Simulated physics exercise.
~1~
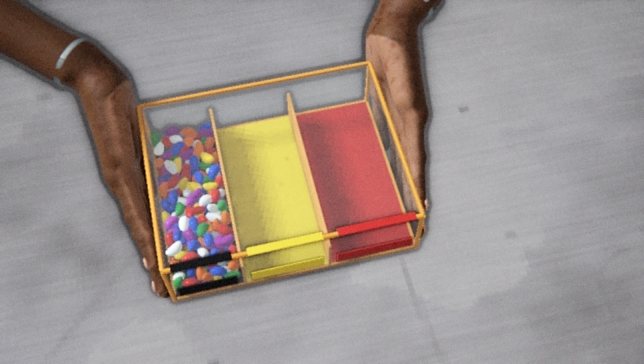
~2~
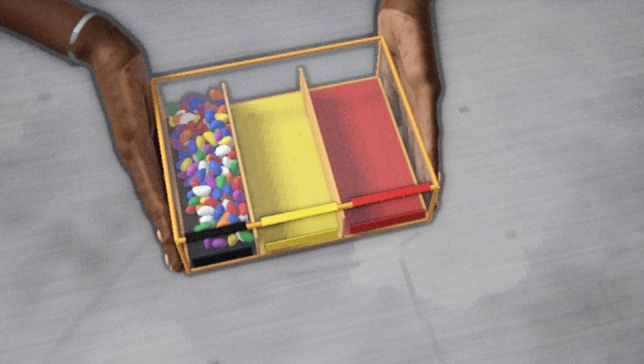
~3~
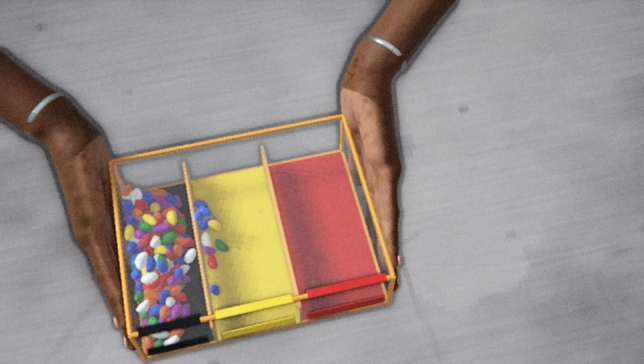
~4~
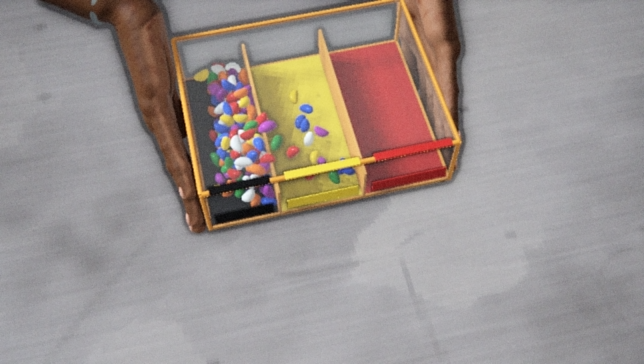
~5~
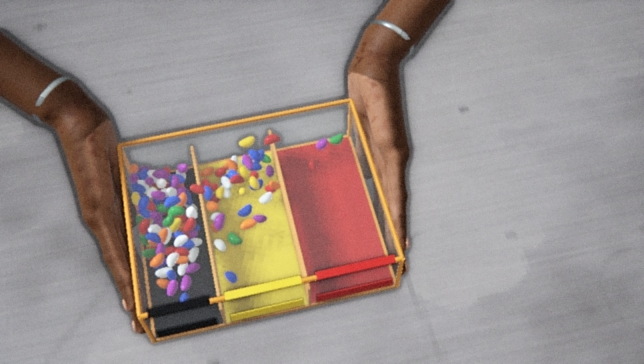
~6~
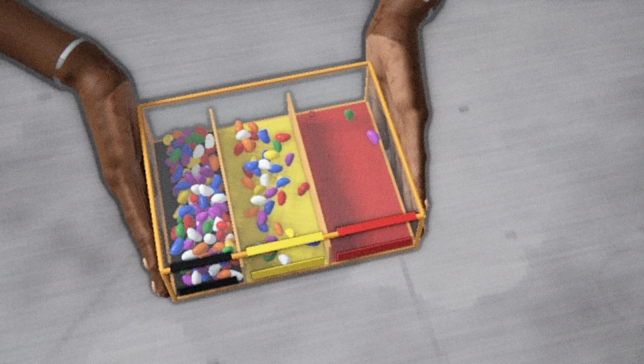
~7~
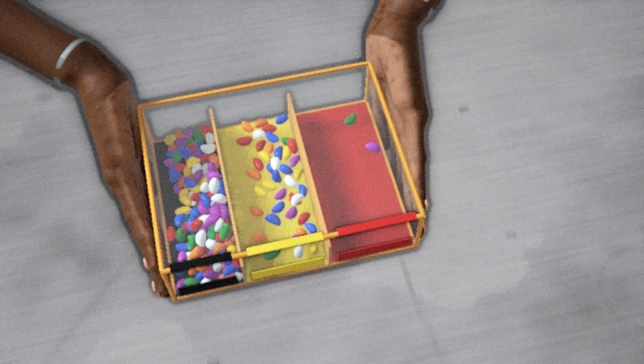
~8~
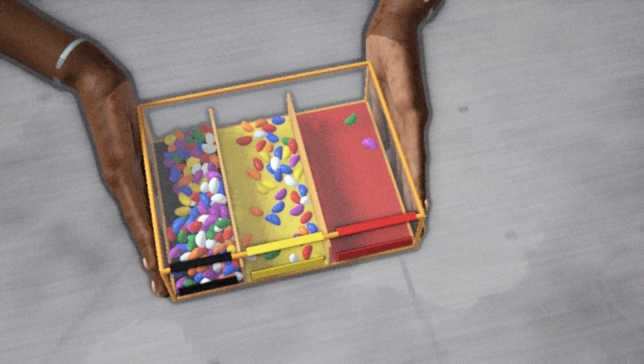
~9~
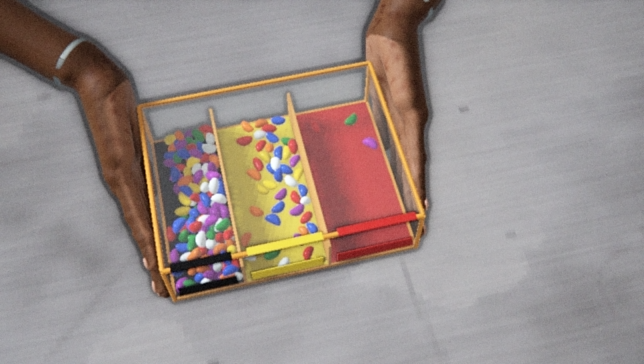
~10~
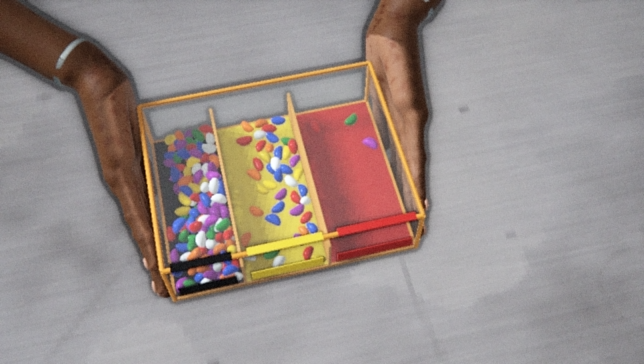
Two hands with pale bands at the wrists hold a clear, orange-edged box over a grey, streaked surface, seen from above at a slant. Inside are three compartments, black at left, yellow in the middle and red at right, with many colourful jelly beans all in the black one. The hands shift the box up and right, then down and left, and some beans spill into the yellow part. They swing it further up and right and back again, scattering more into yellow and a couple into red. The box returns to its starting place and rests, with most beans still in black, a smaller share in yellow and just two in red.
